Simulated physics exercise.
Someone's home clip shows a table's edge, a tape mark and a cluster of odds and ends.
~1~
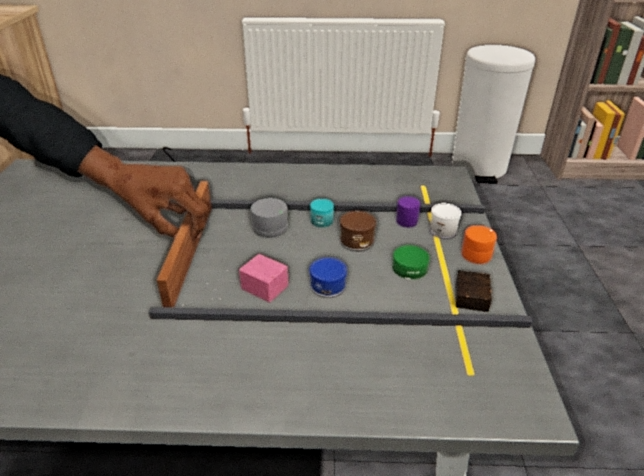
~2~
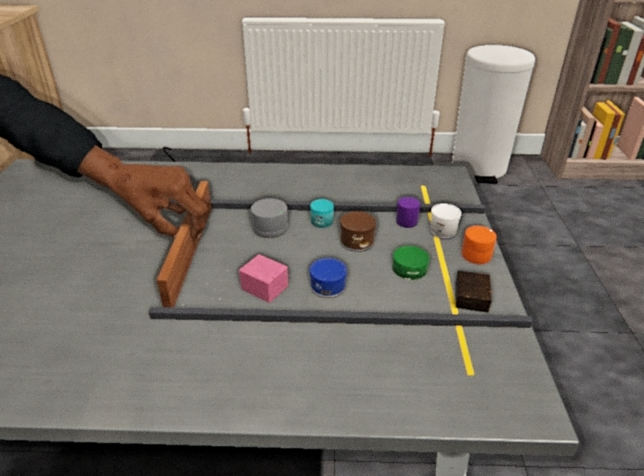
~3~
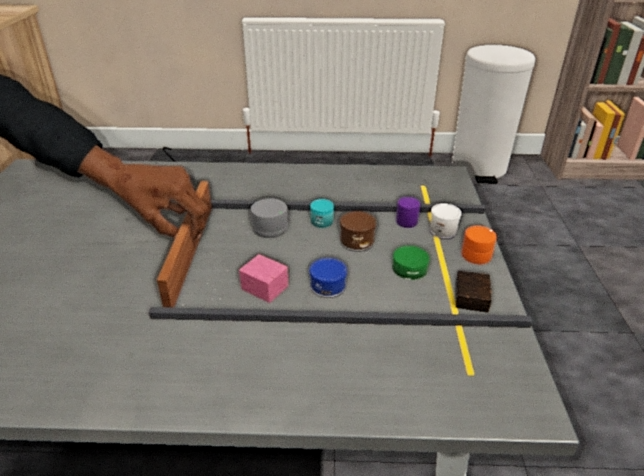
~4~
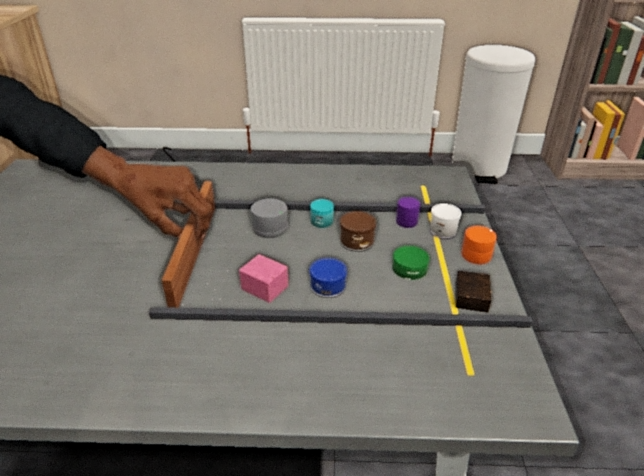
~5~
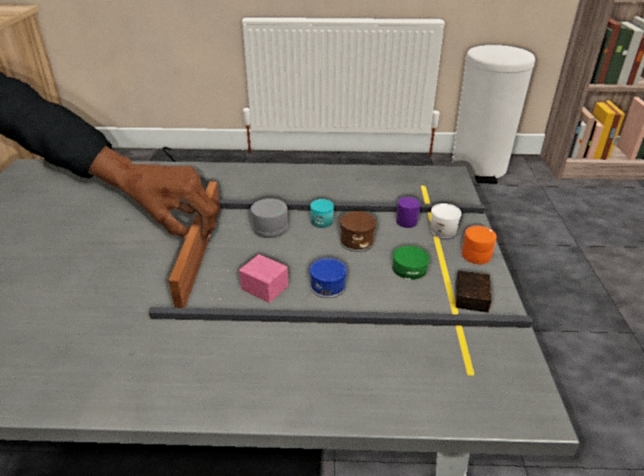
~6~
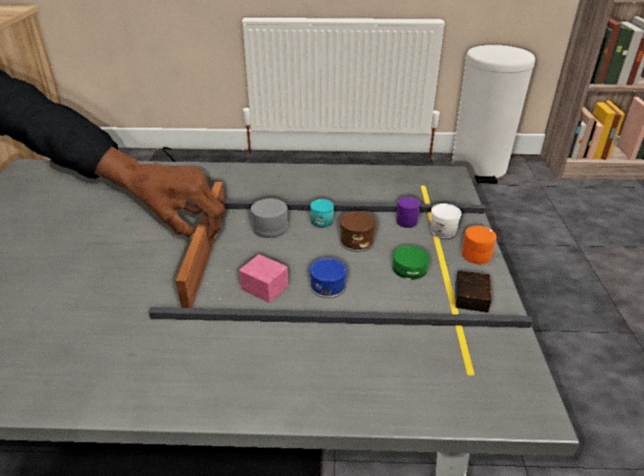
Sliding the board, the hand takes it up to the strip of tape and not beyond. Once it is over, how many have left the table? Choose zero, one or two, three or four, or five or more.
One or two of them have left the table.
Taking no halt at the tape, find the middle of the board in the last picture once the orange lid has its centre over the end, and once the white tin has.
The middle is at (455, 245) when it's the orange lid, and at (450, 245) when it's the white tin.
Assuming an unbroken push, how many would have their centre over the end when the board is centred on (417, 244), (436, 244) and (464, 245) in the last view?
0, 1 and 5.
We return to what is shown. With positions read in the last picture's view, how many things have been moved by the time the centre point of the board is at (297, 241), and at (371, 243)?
Tally: First 4; then 7.
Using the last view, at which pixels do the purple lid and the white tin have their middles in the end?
The purple lid at (466, 211), the white tin at (485, 222).
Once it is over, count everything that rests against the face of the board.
It's 4 of them.
Soon after, none off yet; orange lid at rest near (479, 245); black block at rest near (473, 291); white tin at rest near (445, 222).
In the end, the number that fall off is one or two; gone, black block.
